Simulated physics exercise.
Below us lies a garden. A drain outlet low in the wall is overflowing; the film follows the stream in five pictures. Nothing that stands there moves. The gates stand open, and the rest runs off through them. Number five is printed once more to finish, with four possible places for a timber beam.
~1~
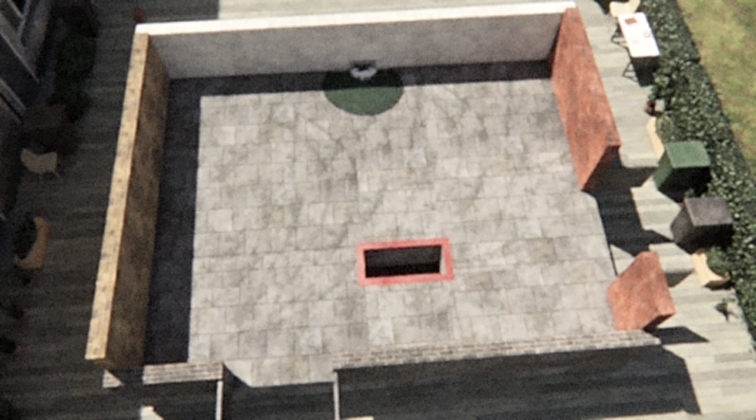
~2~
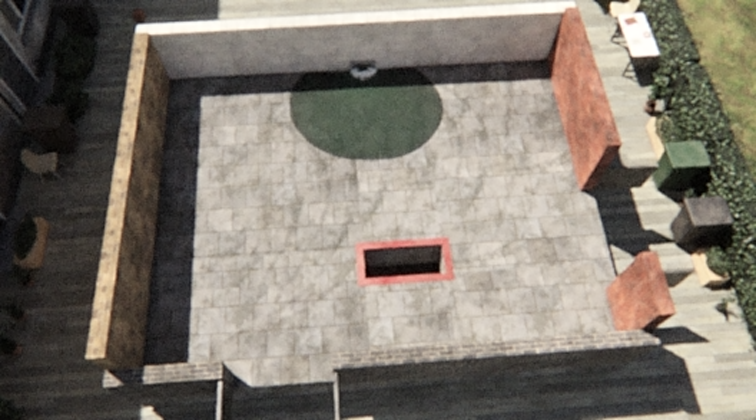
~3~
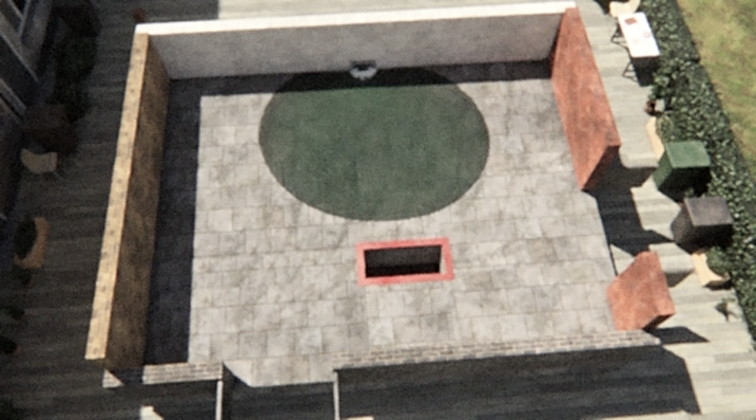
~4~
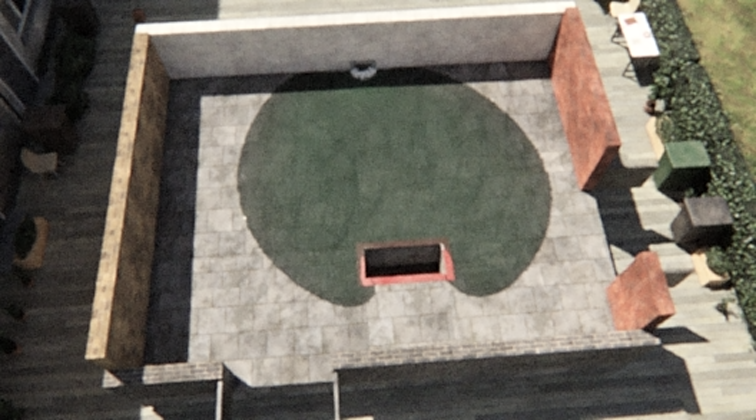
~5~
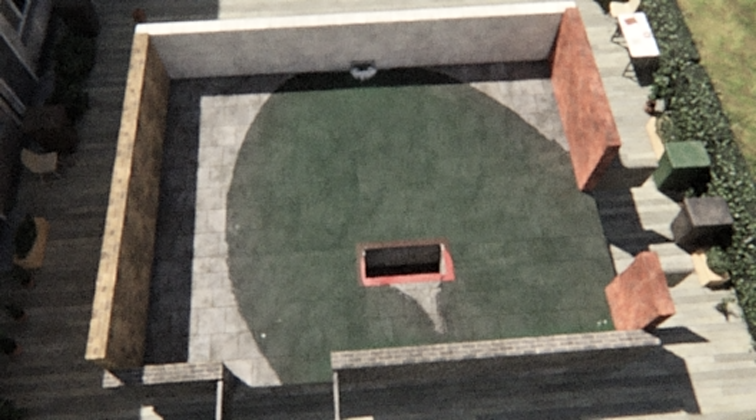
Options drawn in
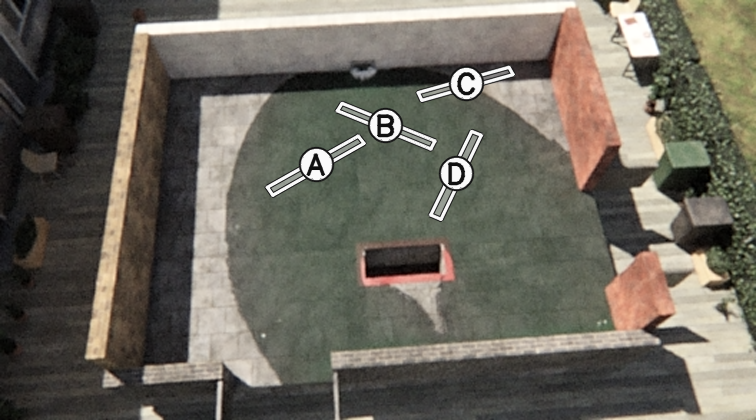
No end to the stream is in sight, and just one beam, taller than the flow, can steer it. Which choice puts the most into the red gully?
It is D.
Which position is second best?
The answer is C.
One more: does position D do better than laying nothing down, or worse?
Better.
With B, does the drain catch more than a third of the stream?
No.
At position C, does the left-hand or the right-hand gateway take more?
The right gate.
On the marked copy, A from (270, 191) to (361, 139); B from (339, 107) to (432, 144); C from (420, 96) to (511, 70); D from (435, 217) to (476, 133).
With A, about 23 % of the stream runs into the red gully, about 76 % out by the gates.
With B, about 25 % of the stream runs into the red gully, about 74 % out by the gates.
With C, about 41 % of the stream runs into the red gully, about 58 % out by the gates.
With D, about 58 % of the stream runs into the red gully, about 37 % out by the gates.
